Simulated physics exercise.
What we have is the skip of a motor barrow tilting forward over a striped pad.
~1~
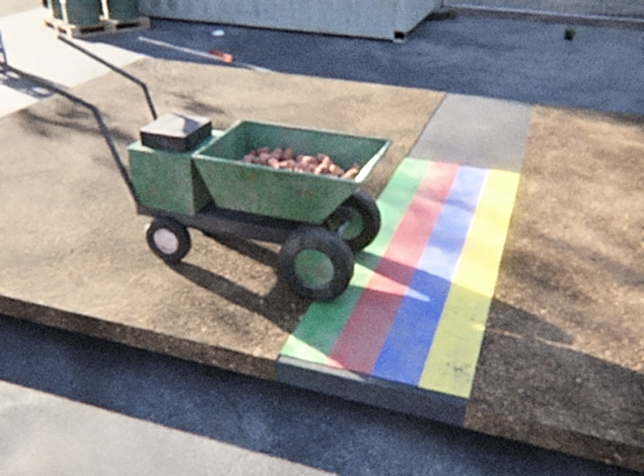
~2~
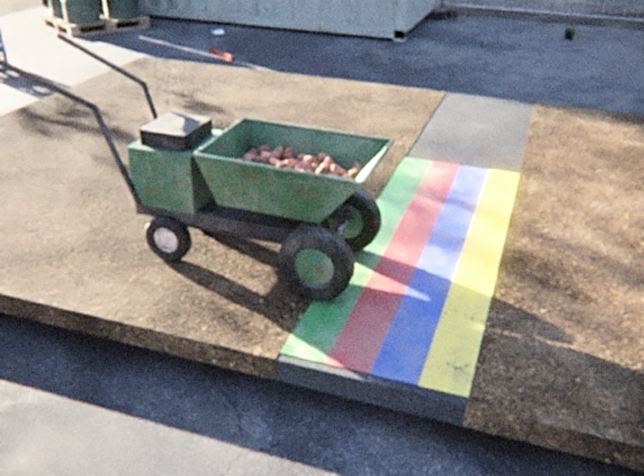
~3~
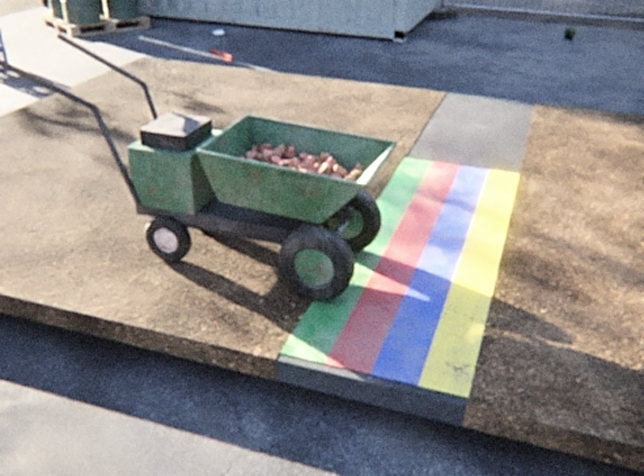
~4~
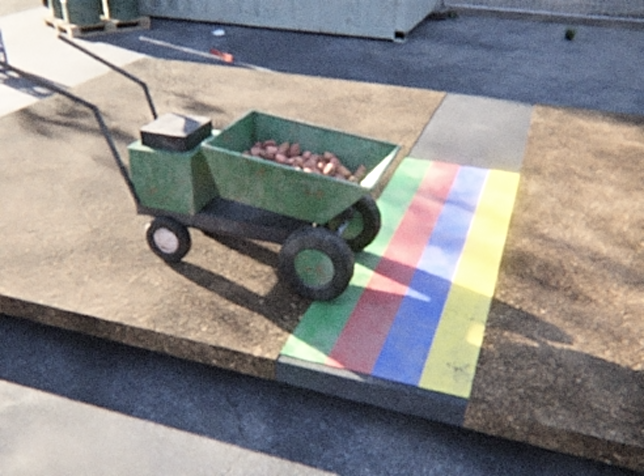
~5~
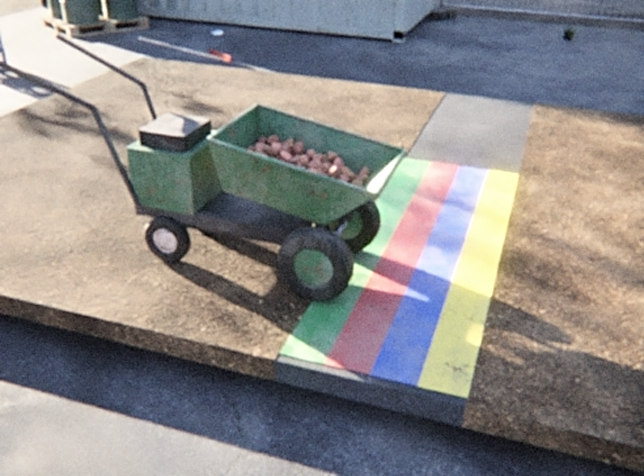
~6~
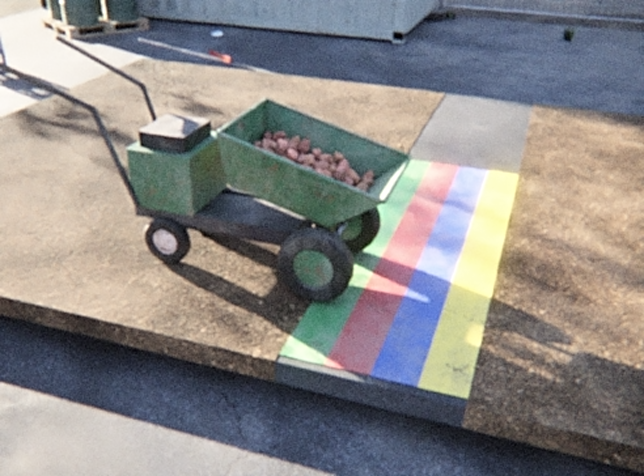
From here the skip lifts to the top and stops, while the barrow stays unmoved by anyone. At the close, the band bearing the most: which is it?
It is the yellow band.
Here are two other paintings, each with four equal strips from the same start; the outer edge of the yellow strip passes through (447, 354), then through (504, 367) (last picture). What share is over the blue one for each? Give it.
First case 0 per cent, second case 40 per cent.
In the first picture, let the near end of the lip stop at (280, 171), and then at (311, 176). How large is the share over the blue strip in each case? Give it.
I'd expect close to 10 per cent and then close to 30 per cent.
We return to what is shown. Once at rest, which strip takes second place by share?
Following the top strip comes the blue one.
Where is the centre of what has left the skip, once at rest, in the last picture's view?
(462, 290).
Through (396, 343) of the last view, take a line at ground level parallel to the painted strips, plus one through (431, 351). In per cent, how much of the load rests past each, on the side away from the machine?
I'd say about 70 and about 50 in a hundred.
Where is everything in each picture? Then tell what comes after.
In the first picture, lip of the skip (361, 184), level; top of the load (285, 174), lumps of rubble; green strip (323, 322); red strip (365, 332); blue strip (409, 341); yellow strip (455, 351).
In the second picture, lip of the skip (362, 183), level; top of the load (286, 172).
In the third picture, lip of the skip (365, 186), tipped barely; top of the load (288, 171).
In the fourth picture, lip of the skip (370, 190), tipped a little; top of the load (281, 160).
In the fifth picture, lip of the skip (376, 195), tipped a little; top of the load (265, 163).
In the sixth picture, lip of the skip (383, 202), tipped clearly; top of the load (271, 159); green strip (322, 323); red strip (365, 332); blue strip (408, 342); yellow strip (454, 352).
Just after the last frame, skip tipped steeply; every one in the skip.
A moment on, skip tipped steeply; almost all in the skip; just a few over the blue strip; just a few over the yellow strip.
Further on, skip tipped right over; roughly a third in the skip; roughly a quarter over the blue strip; roughly a third over the yellow strip; about a tenth off the paint.
When it is over, skip tipped right over; roughly a third in the skip; not one over the green strip; not one over the red strip; roughly a quarter over the blue strip; roughly a third over the yellow strip; about a tenth off the paint.
